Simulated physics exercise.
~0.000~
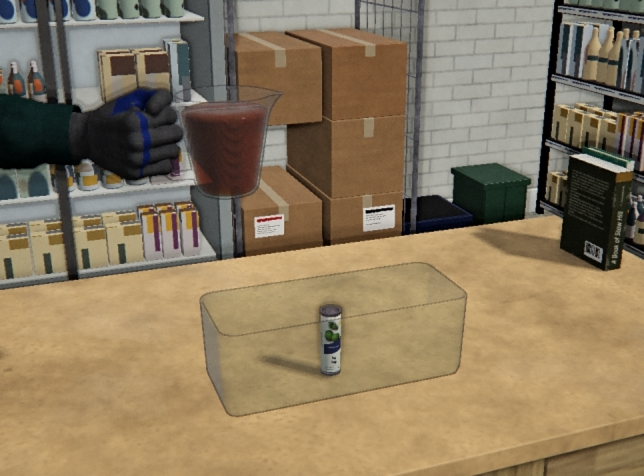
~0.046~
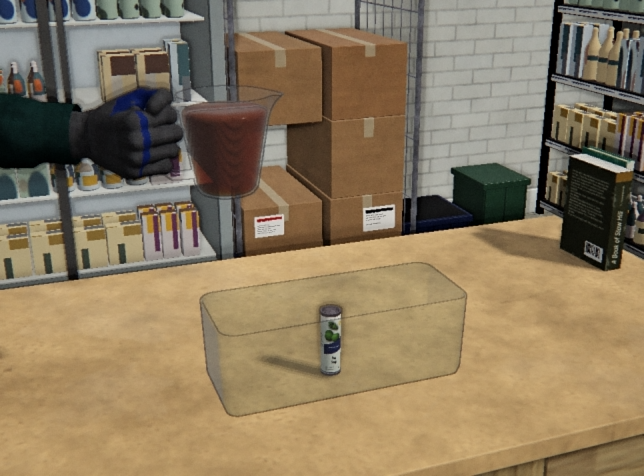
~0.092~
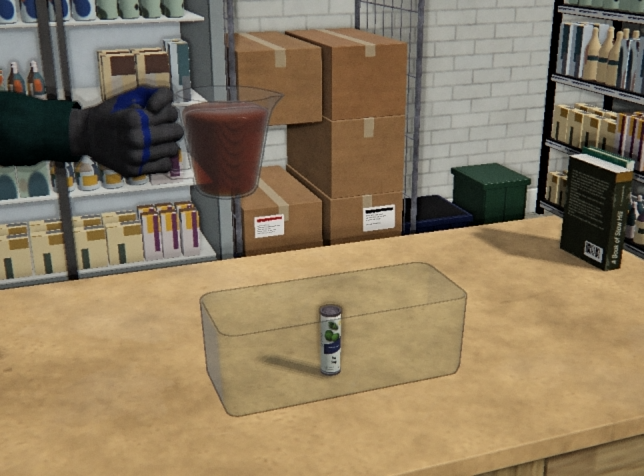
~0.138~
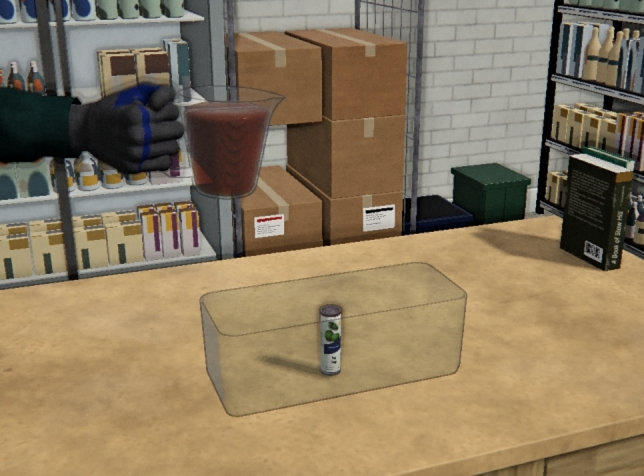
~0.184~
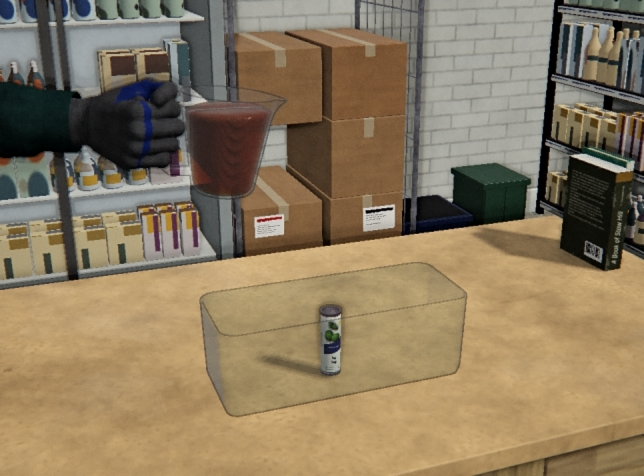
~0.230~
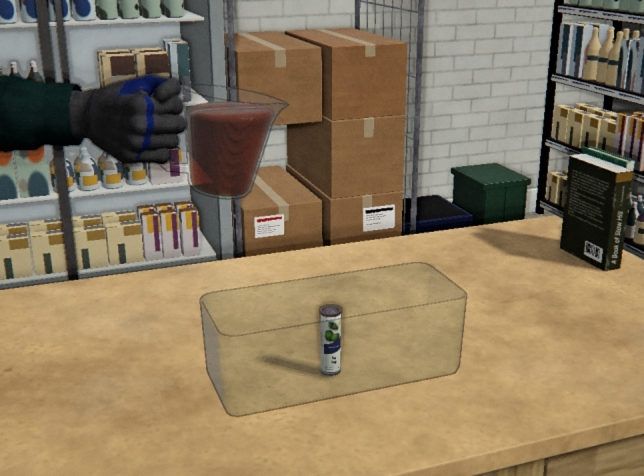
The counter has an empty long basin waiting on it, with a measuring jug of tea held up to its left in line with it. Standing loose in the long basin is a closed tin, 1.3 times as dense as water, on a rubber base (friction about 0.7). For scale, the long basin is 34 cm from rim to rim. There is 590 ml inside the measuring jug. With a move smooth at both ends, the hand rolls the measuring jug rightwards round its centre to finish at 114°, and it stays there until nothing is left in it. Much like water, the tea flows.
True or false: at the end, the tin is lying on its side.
False.
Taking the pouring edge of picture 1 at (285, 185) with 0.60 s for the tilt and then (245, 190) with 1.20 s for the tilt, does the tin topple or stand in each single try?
Try 1: Tipped over; try 2: Still standing.
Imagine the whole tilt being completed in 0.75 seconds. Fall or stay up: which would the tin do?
Well, the tin simply tips.
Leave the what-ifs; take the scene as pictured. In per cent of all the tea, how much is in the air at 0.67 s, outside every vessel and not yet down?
It comes to roughly 24 per cent.
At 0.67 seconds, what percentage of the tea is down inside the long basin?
Roughly 4 percent.
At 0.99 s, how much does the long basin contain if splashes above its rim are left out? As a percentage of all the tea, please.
The fraction sits near 62 in a hundred.
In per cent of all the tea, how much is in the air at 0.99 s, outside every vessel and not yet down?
Close to 26 per cent.
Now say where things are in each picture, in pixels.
Tilt 0°; pouring edge (282, 91); surface from (181, 111) to (266, 105); the long basin's rim runs from (209, 317) to (447, 279); the tin's top is at (331, 313), in the first frame.
Tilt 0°; pouring edge (283, 92); surface from (181, 111) to (267, 105), in the second frame.
Tilt 2°; pouring edge (284, 93); surface from (181, 111) to (267, 106), in the third frame.
Tilt 4°; pouring edge (285, 95); surface from (183, 110) to (267, 107), in the fourth frame.
Tilt 6°; pouring edge (287, 98); surface from (185, 110) to (270, 107), in the fifth frame.
Tilt 10°; pouring edge (289, 102); surface from (187, 111) to (274, 107), in the sixth frame.
Then, 0.67 s in, the tilt is 68° and 72 per cent is still to pour; the tin stands where it began.
Then, 0.99 s in, the tilt is 106° and 12 per cent is still to pour; the tin stands where it began.
Then, 1.33 s in, the tilt is 114° and 0 per cent is still to pour; the tin stands where it began.
Then, 1.70 s in, the tilt is 114° and 0 per cent is still to pour; the tin stands where it began.
Finally, the tin stands where it began.
